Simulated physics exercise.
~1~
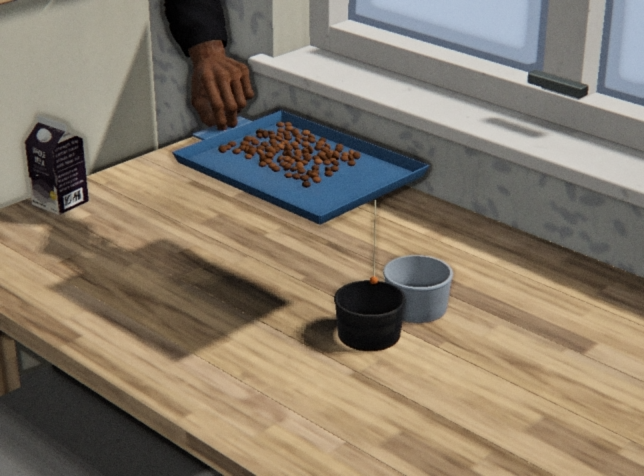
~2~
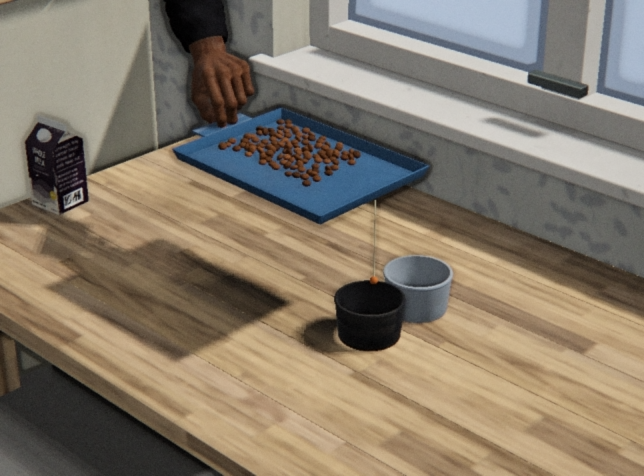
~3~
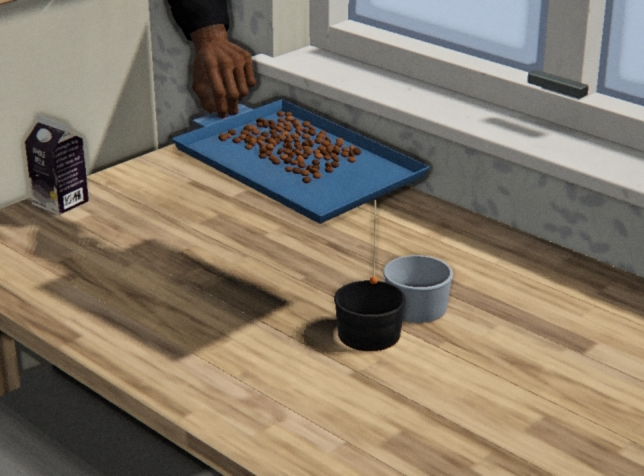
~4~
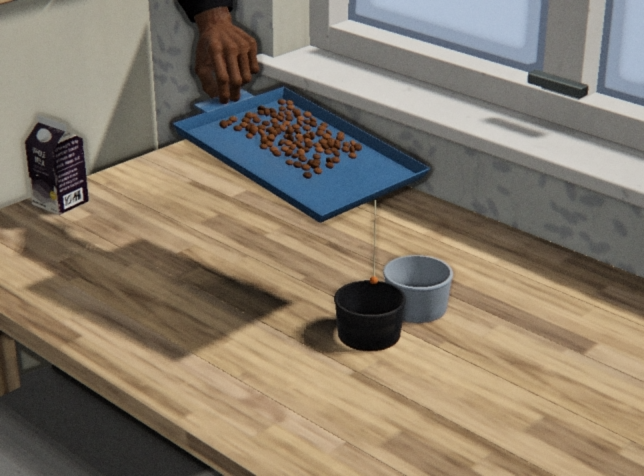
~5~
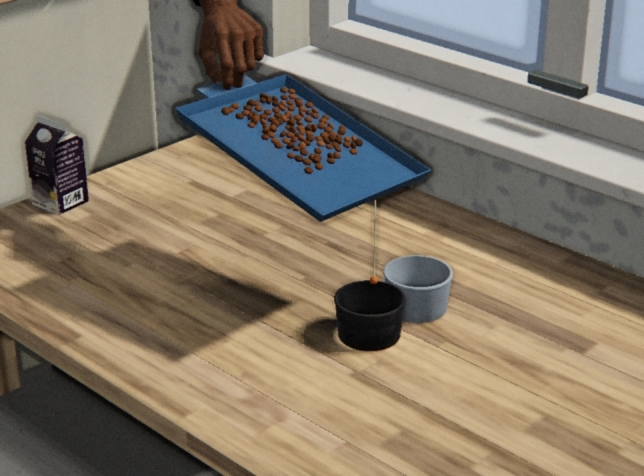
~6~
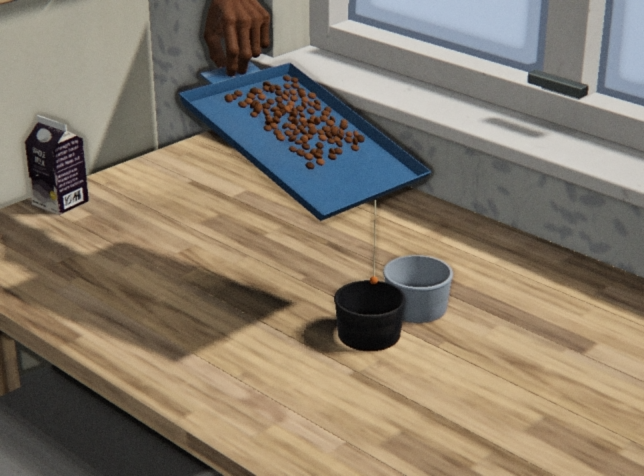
We see a hand holding a blue tray of small brown pieces above a wooden table, near one black dish and one grey dish; the hand gradually raises its end, tilting the tray more steeply while the pieces stay clustered.
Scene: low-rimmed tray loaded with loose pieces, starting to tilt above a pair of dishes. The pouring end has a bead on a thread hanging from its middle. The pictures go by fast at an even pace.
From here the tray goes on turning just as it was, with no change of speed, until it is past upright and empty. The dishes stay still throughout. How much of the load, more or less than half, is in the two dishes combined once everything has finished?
So the dishes get the minority of the load, I reckon.
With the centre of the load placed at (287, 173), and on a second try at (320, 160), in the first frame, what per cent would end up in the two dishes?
Roughly 30 % and then 50 %.
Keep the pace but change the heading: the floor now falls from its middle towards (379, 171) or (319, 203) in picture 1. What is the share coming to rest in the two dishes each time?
80 % and 0 %.
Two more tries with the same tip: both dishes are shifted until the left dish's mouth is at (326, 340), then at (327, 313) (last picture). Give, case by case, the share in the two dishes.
Around 10 and around 10 per cent, in that order.
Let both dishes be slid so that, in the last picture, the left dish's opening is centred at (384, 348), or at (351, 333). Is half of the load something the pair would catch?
Result, first place: Not as much as half; second place: Not as much as half.
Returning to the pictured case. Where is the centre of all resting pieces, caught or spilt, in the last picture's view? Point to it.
About (452, 327).
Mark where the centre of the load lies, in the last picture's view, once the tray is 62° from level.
I'd put the middle of the pieces at roughly (403, 178).
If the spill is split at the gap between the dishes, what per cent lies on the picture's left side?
Around 0 per cent, give or take.
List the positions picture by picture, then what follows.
Corners of the pouring end at (320, 213) and (423, 165), level; middle of the load at (287, 150), bits of dog kibble; left dish at (395, 325); right dish at (443, 298); bead on its thread at (374, 280), in the first picture.
Corners of the pouring end at (320, 213) and (423, 166), level; middle of the load at (288, 148), in the second picture.
Corners of the pouring end at (321, 213) and (424, 166), tipped barely, lowest at the right corner; middle of the load at (288, 142), in the third picture.
Corners of the pouring end at (322, 212) and (424, 168), tipped a little, lowest at the right corner; middle of the load at (289, 133), in the fourth picture.
Corners of the pouring end at (323, 211) and (425, 169), tipped a little, lowest at the right corner; middle of the load at (291, 124), in the fifth picture.
Corners of the pouring end at (324, 211) and (425, 170), tipped clearly, lowest at the right corner; middle of the load at (293, 115); left dish at (395, 325); right dish at (443, 298), in the sixth picture.
Soon after the last picture, tray tipped steeply; most on the tray; a stray few in the right dish; a small part in the air.
A little later, tray tipped past a quarter turn; a small part on the tray; a stray few in the left dish; a small part in the right dish; about two thirds outside both; a small part in the air.
Later still, tray tipped past a quarter turn; a stray few in the left dish; about a third in the right dish; about two thirds outside both.
At rest, tray tipped past a quarter turn; a stray few in the left dish; about a third in the right dish; about two thirds outside both.
